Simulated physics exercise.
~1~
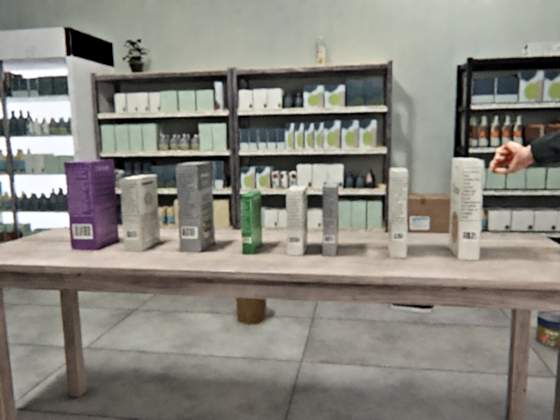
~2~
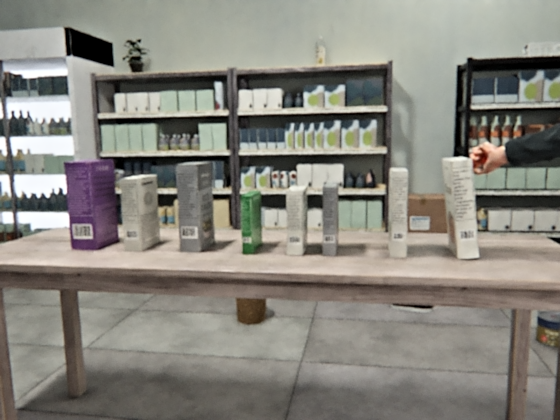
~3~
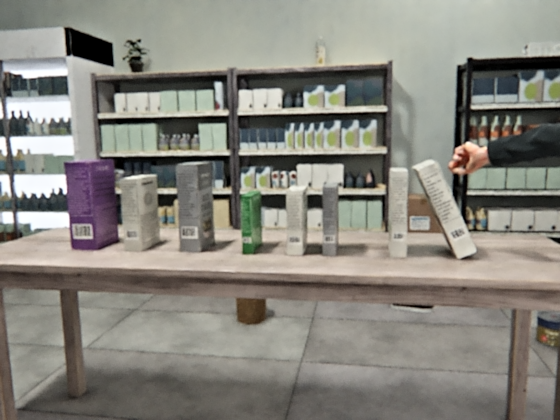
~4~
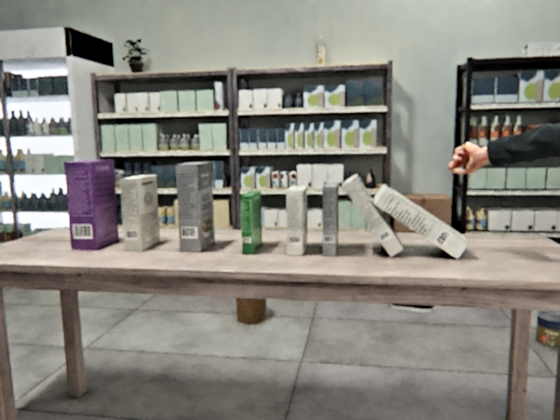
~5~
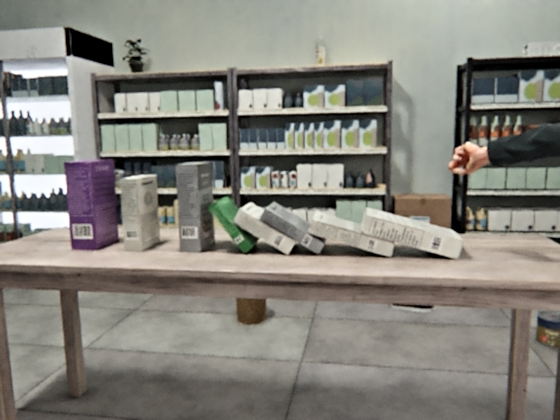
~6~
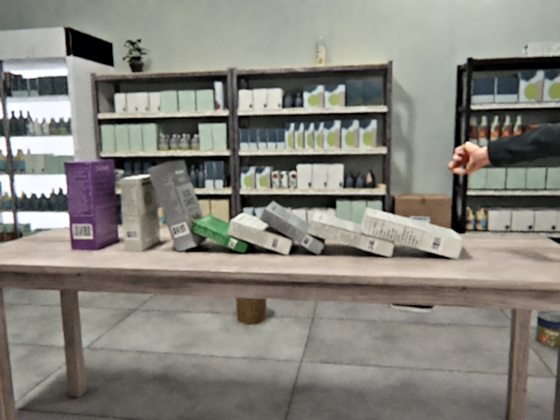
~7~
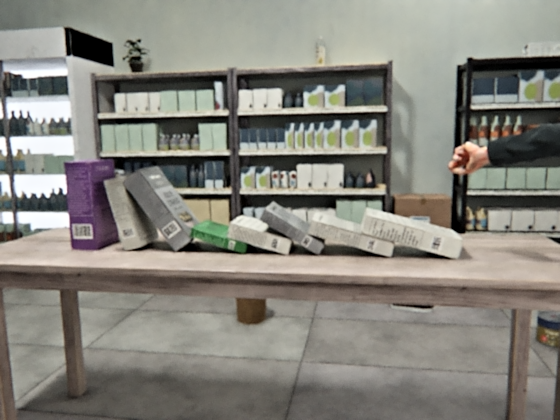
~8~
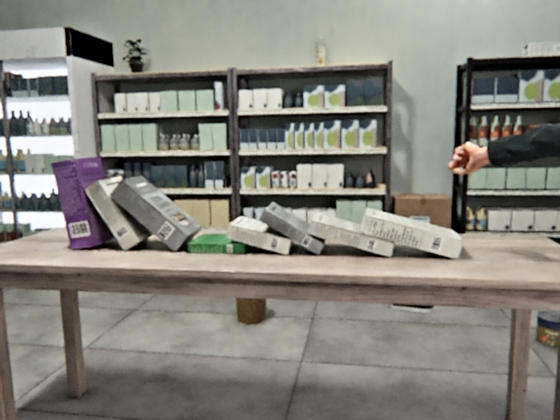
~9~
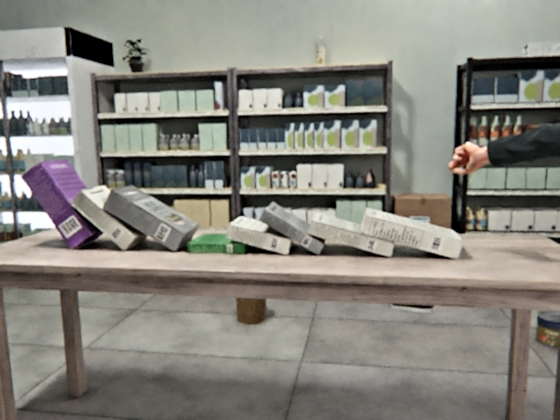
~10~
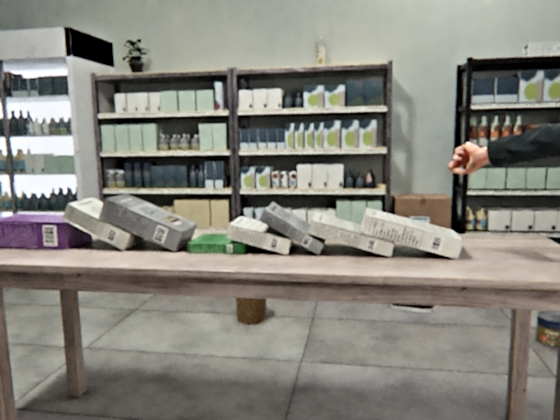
To begin with, eight upright boxes of different sizes stand in a row on a wooden table in a shop, and a hand at the right reaches for the tall white box at that end. The fingers push it leftward until it tips, and the hand then stays still. The white box falls against its slimmer neighbour, and the toppling runs left through the small boxes to the green one. Next the two grey boxes lean over, and finally the purple box tilts and drops. Every box ends up fallen, several resting on one another.
